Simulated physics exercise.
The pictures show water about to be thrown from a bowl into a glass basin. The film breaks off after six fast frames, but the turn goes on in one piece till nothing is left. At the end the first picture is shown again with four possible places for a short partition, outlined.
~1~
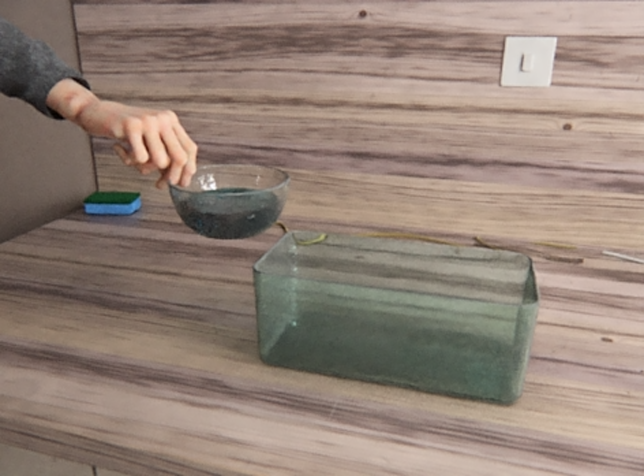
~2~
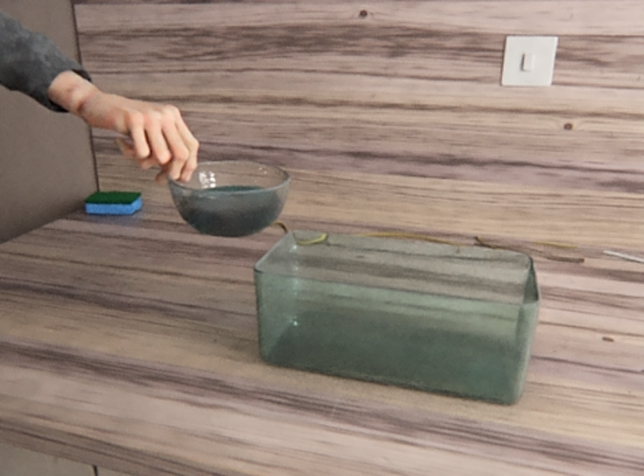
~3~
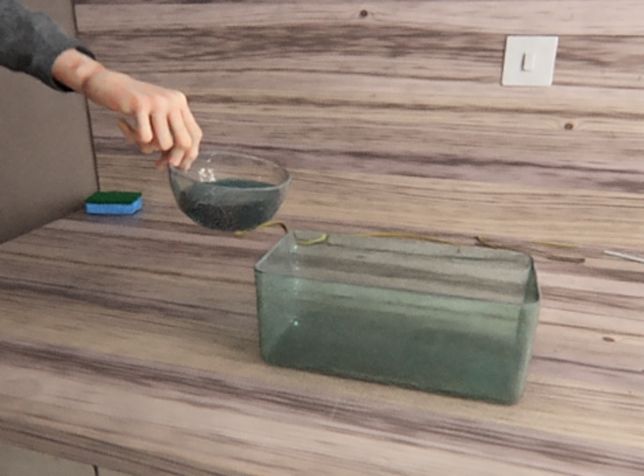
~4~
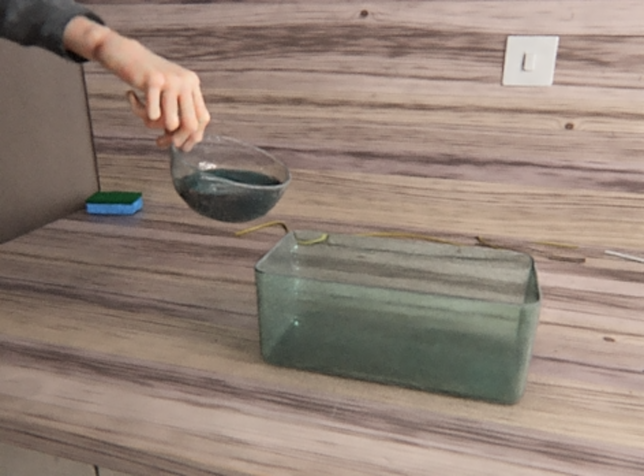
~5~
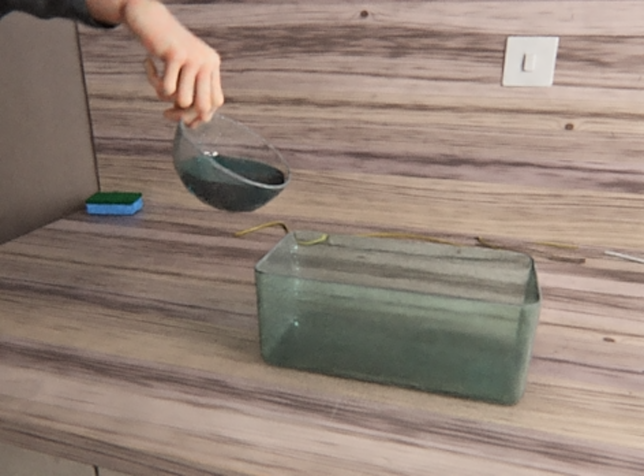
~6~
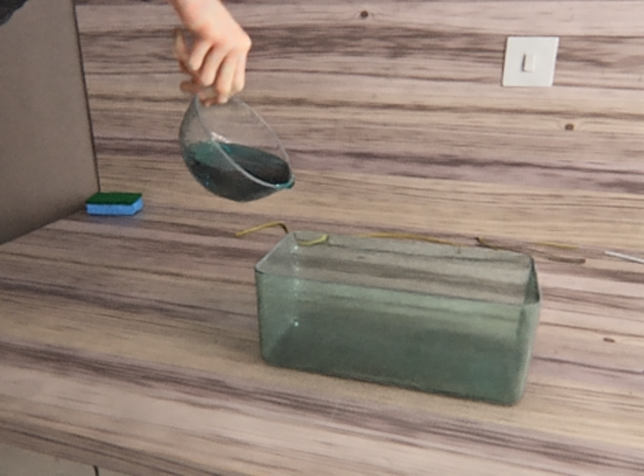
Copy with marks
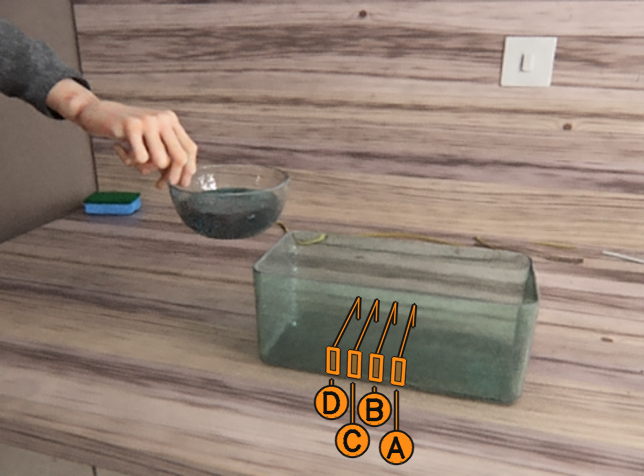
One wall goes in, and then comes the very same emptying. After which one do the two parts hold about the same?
Choose C.
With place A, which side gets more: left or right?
The left one.
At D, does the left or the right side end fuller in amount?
More ends on the right.
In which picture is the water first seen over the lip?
In picture 6.
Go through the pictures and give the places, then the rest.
In the first picture, upright, lip at (284, 182); basin from (261, 357) to (521, 401); nothing has left yet.
In the second picture, tipped about 2°, lip at (284, 182); nothing has left yet.
In the third picture, tipped about 9°, lip at (285, 182); nothing has left yet.
In the fourth picture, tipped about 20°, lip at (285, 182); nothing has left yet.
In the fifth picture, tipped about 33°, lip at (285, 182); nothing has left yet.
In the sixth picture, tipped about 48°, lip at (285, 182); water is over the lip, down to (289, 186).
In orange, A at (396, 391); B at (374, 387); C at (352, 383); D at (331, 380).
Choosing A, about 83 % ends left of the wall and 13 % right of it; 4 % is lost outside.
Choosing B, about 88 % ends left of the wall and 9 % right of it; 3 % is lost outside.
Choosing C, about 52 % ends left of the wall and 47 % right of it.
Choosing D, about 20 % ends left of the wall and 79 % right of it.
